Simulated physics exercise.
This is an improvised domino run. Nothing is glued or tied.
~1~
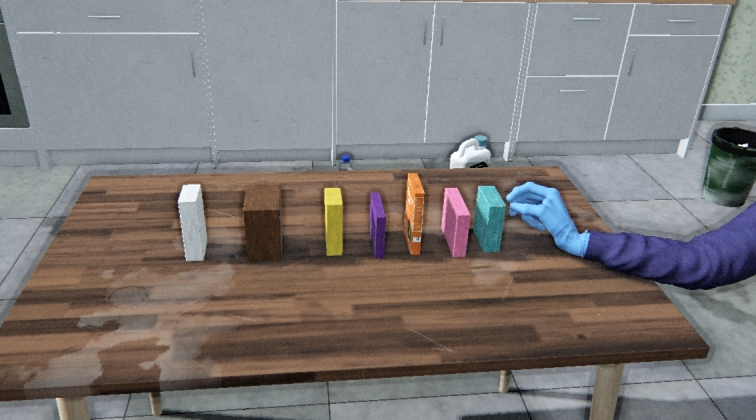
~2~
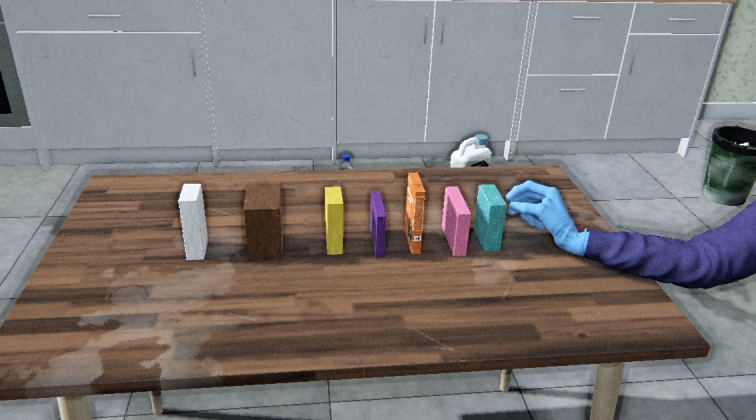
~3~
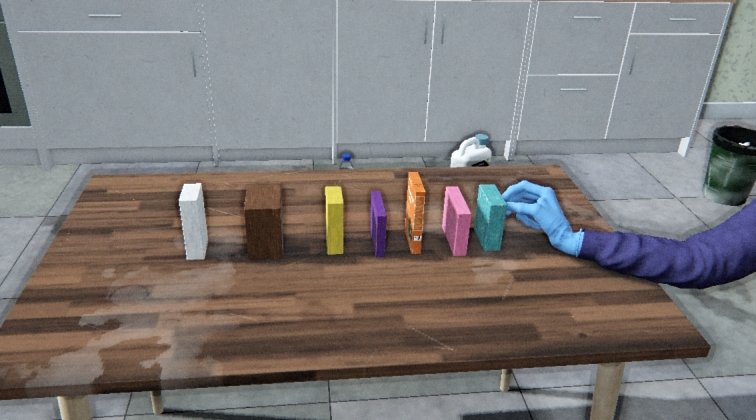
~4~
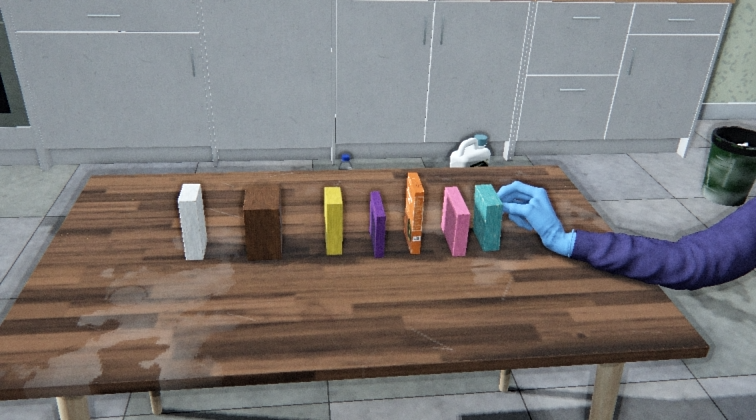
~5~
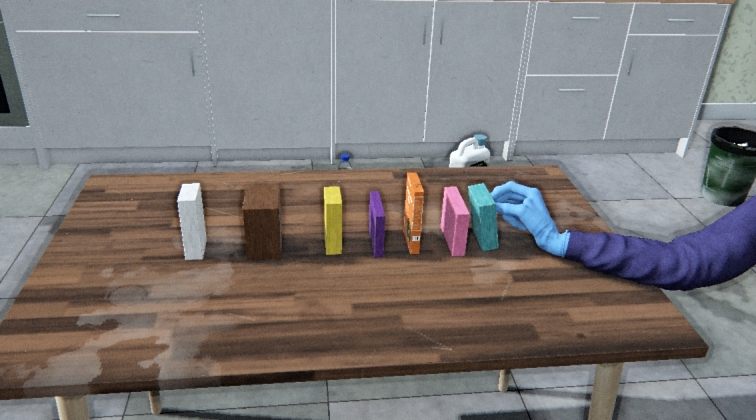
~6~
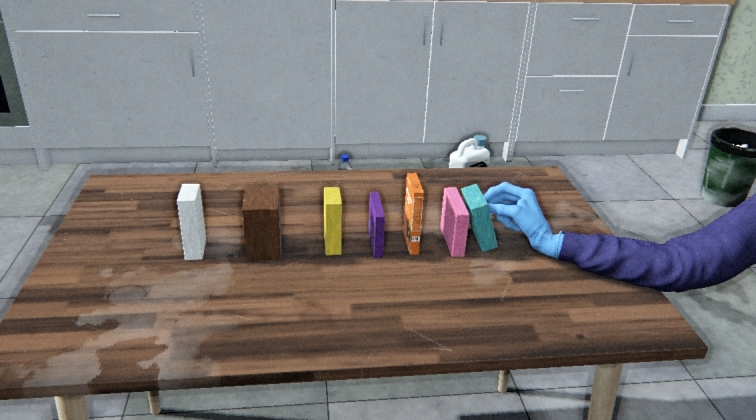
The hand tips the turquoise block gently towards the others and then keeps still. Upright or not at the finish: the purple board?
The purple board falls over.
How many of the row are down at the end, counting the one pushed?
5 of them.
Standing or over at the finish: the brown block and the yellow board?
The brown block keeps standing; the yellow board tips over.
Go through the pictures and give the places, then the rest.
Purple board (377, 225); yellow board (334, 222), in the first frame.
Pink board (455, 221); orange packet (414, 213), in the second frame.
Yellow board (335, 221); brown block (265, 223), in the third frame.
Turquoise block 3° over; pink board (455, 221); orange packet (414, 213), in the fourth frame.
Turquoise block 11° over; yellow board (333, 221); brown block (264, 223), in the fifth frame.
Turquoise block 19° over; purple board (376, 225); pink board (454, 222), in the sixth frame.
Then, 0.30 s on from there, turquoise block 58° over; pink board turned 50° from how it was put; orange packet turned 4° from how it was put.
Then, 0.40 s on from there, turquoise block 68° over; purple board turned 10° from how it was put near (371, 224); pink board on its side; orange packet turned 7° from how it was put.
Then, 0.50 s on from there, turquoise block 69° over; purple board turned 39° from how it was put near (359, 227); pink board on its side; orange packet turned 21° from how it was put.
Then, 0.70 s on from there, turquoise block 69° over; purple board turned 69° from how it was put near (352, 235); orange packet turned 69° from how it was put; pink board on its side.
In the end, toppled on the table, yellow board, pink board, orange packet and purple board; brown block unmoved. At the end, from the last picture's camera, purple board near (352, 235).
